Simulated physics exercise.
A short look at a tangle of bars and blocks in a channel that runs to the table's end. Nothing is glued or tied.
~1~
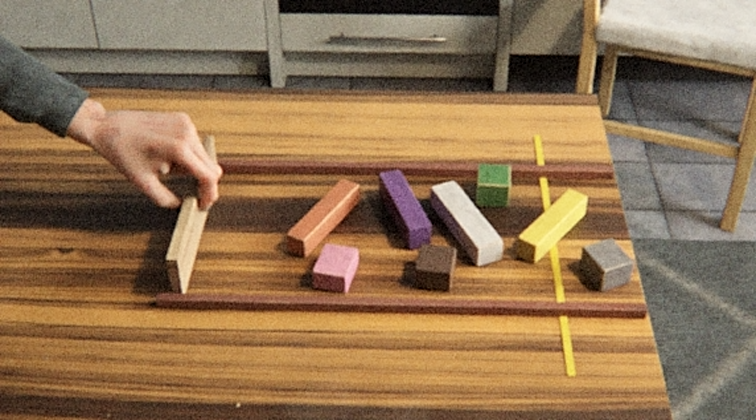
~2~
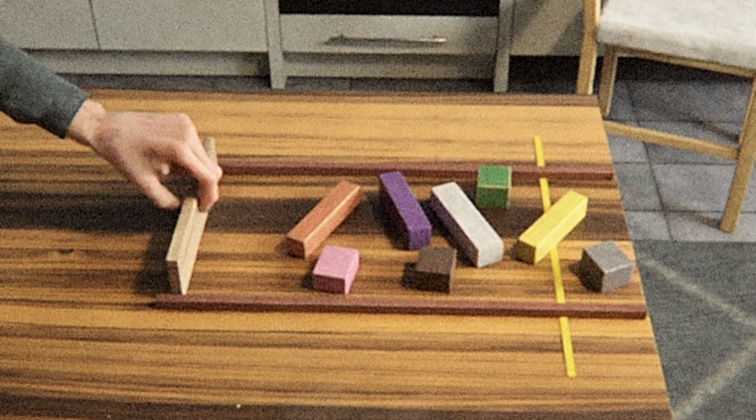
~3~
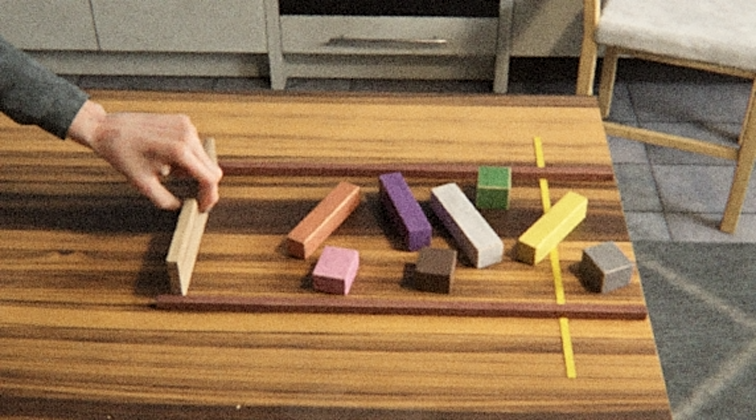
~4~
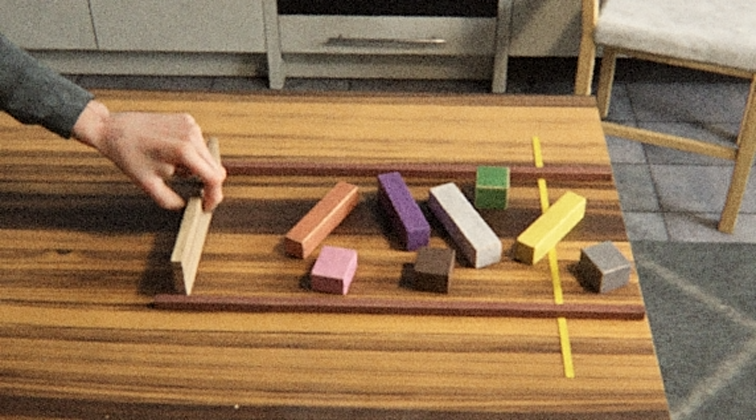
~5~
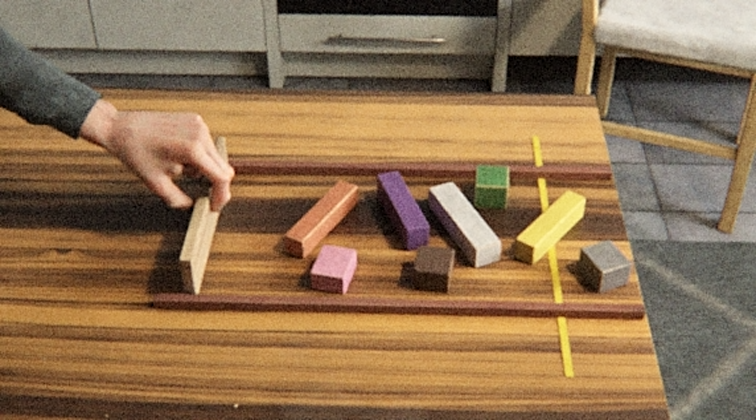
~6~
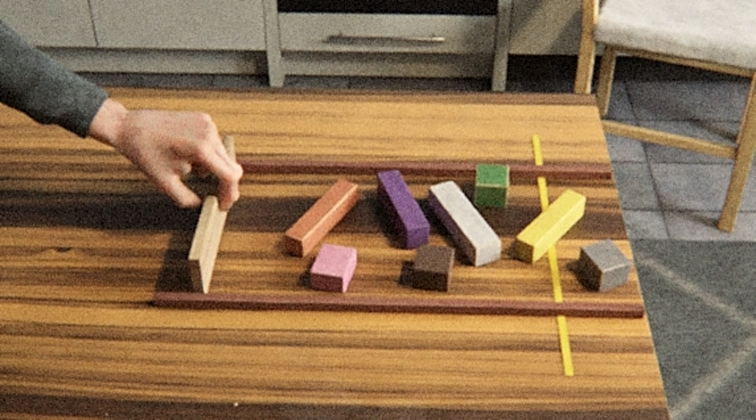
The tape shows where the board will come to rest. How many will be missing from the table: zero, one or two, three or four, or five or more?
In the end the number that fall off is one or two.
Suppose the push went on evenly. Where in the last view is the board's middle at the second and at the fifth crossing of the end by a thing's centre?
First at (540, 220), next at (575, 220).
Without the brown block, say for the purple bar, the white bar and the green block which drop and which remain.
The purple bar remains up; the white bar does not fall; the green block holds on.
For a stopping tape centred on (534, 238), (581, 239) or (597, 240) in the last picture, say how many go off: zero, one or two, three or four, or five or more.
Taking them in turn, one to two; five or over; five or more.
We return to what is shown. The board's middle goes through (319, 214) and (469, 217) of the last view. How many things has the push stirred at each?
First 2, then 7.
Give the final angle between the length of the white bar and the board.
About 15°.
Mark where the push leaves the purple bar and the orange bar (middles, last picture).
Near (581, 212) and (559, 220).
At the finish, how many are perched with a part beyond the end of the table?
2 of them.
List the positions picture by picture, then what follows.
In the first picture, grey block (606, 264); yellow stick (552, 226); green block (493, 186); board (194, 212); tape (552, 239).
In the second picture, yellow stick (553, 227); board (194, 213).
In the third picture, green block (493, 188); purple bar (404, 211).
In the fourth picture, grey block (605, 267); orange bar (323, 219).
In the fifth picture, yellow stick (551, 227); pink block (334, 269).
In the sixth picture, grey block (604, 265); yellow stick (550, 226); green block (491, 186); board (215, 212); tape (550, 239).
A little later, none off yet; grey block at rest near (604, 265); yellow stick at rest near (550, 226); green block at rest near (491, 186).
Next, none off yet; grey block at rest near (604, 265); yellow stick at rest near (550, 226); green block moving near (498, 184).
Later still, none off yet; grey block moving near (612, 270); yellow stick shifted a little near (597, 218); green block shifted well along near (556, 178).
When it is over, the number that fall off is one or two; down, yellow stick and grey block.
